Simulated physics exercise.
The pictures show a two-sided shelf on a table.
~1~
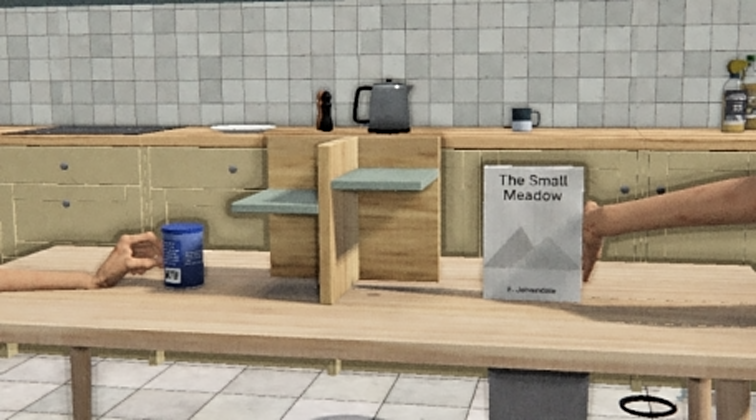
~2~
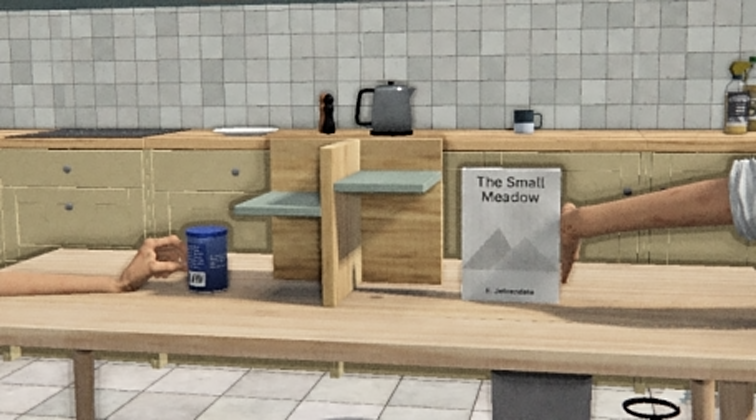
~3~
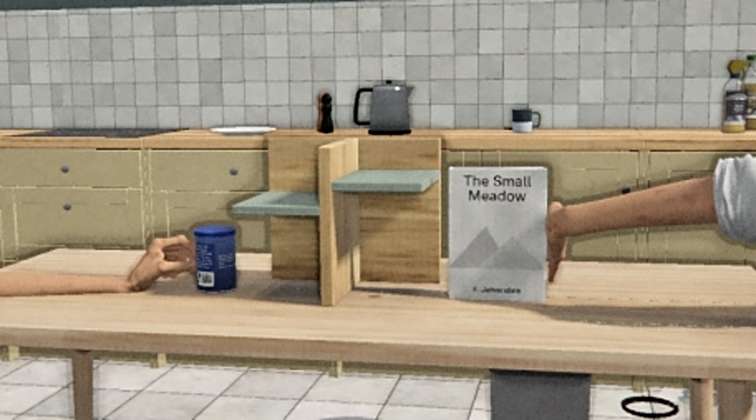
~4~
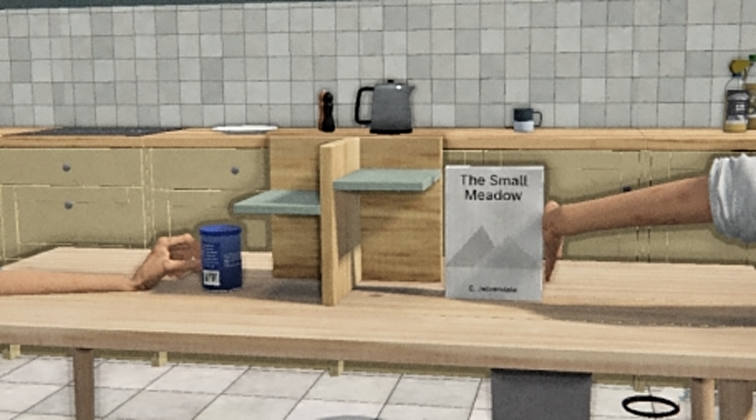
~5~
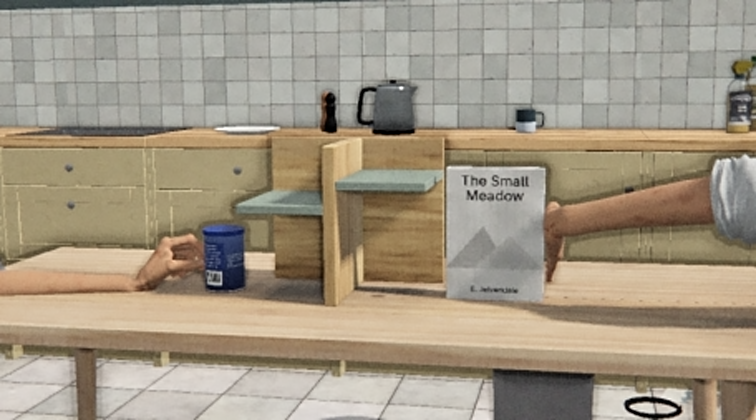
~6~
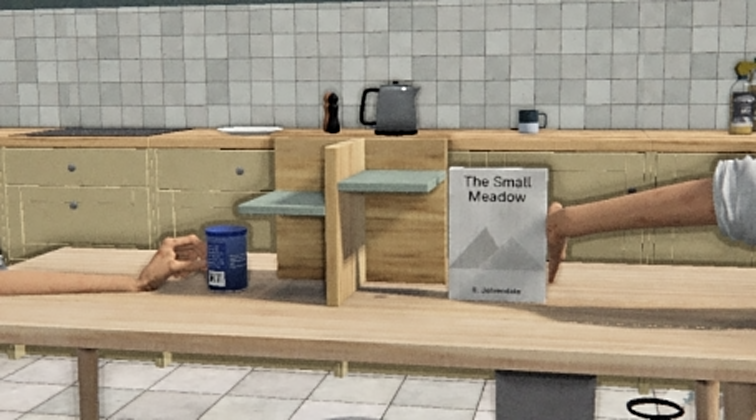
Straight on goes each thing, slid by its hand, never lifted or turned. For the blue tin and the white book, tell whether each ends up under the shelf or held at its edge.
The blue tin ends up under; the white book is held at the edge.
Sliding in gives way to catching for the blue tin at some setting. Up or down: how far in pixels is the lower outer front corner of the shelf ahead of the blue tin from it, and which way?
Some 24 pixels, down.
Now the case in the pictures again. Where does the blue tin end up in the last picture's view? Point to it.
The middle ends up near (281, 261).
Then, 0.24 s past the last view, blue tin sliding up to the opening near (235, 260); white book sliding up to the opening near (487, 234).
Then, 0.46 s past the last view, blue tin part of the way in near (257, 260); white book stopped at the opening near (485, 234).
Then, 0.64 s past the last view, blue tin all the way in near (276, 261); white book stopped at the opening near (485, 234).
Finally, the blue tin goes under, near (281, 261); the white book stops at the shelf, near (485, 234).
